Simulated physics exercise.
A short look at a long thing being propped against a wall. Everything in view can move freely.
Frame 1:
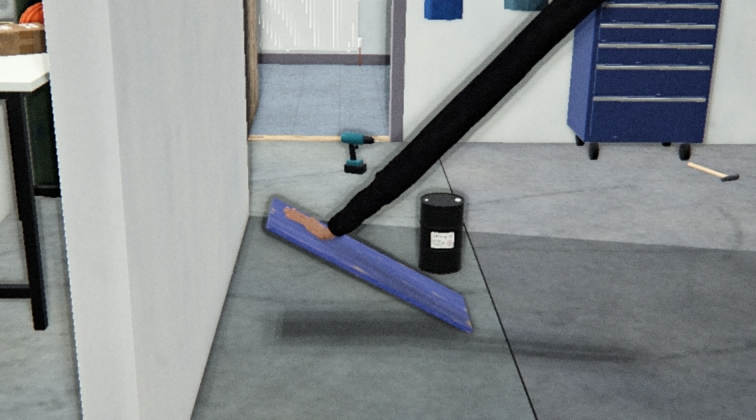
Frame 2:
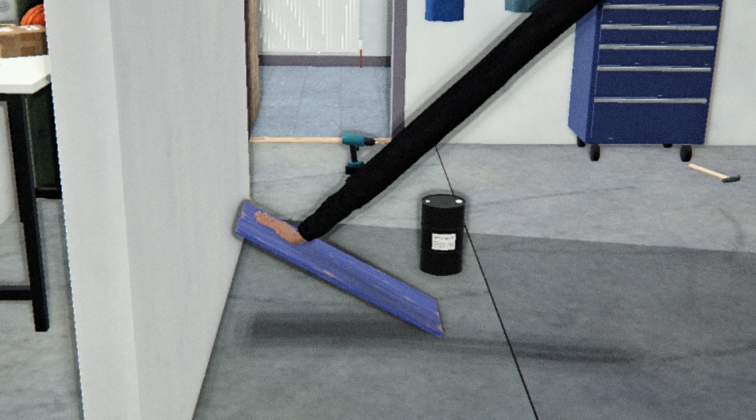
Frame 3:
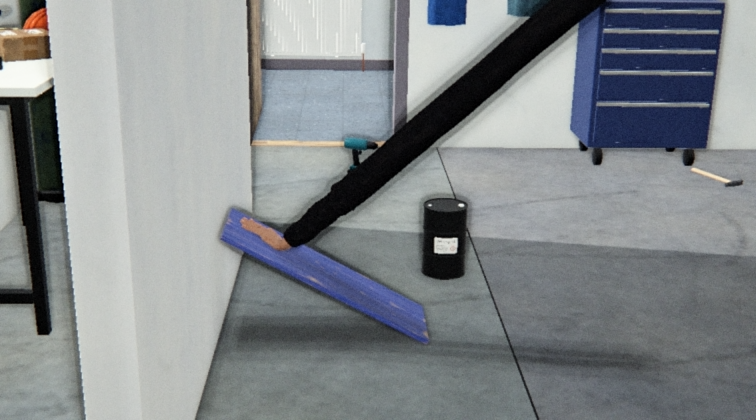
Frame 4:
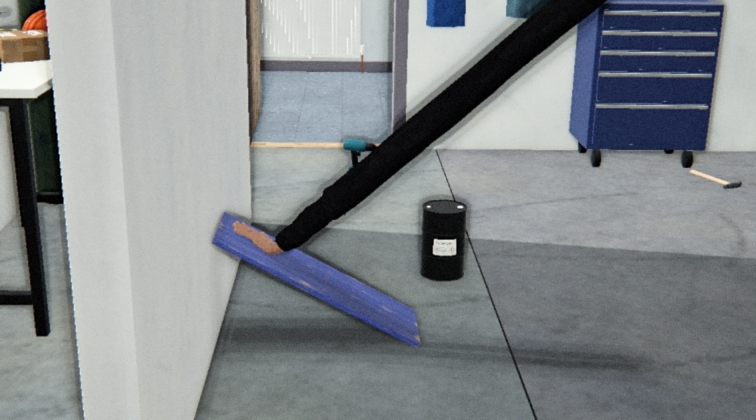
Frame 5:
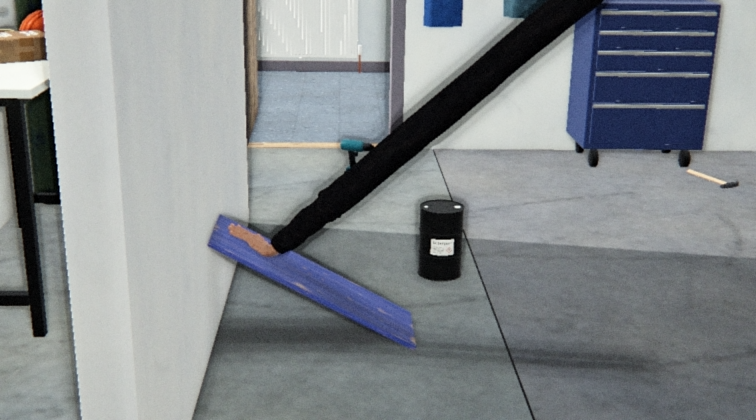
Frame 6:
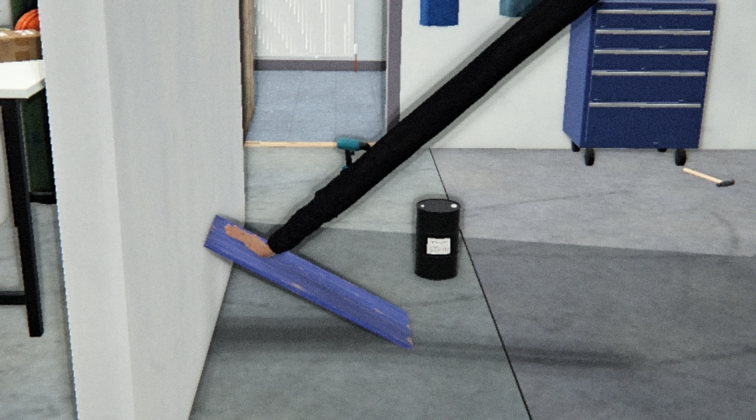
At first, a hand on a long black-sleeved arm holds a tilted blue board near a white wall, with a black canister standing to the right. The arm moves the board left and slightly down until its upper end leans on the wall, then shifts it only slightly, still holding it.
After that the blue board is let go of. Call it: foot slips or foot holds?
Foot slips.
Then, 0.40 s on from there, blue board leaning 7° more than when let go near (317, 293).
Then, 0.50 s on from there, blue board leaning 15° more than when let go near (322, 306).
Then, 0.60 s on from there, blue board leaning 29° more than when let go near (326, 332).
Then, 0.70 s on from there, blue board leaning 31° more than when let go near (326, 327).
In the end, moved from the start, blue board; black canister unmoved. At the end, from the last picture's camera, blue board near (326, 331). The board gives way.
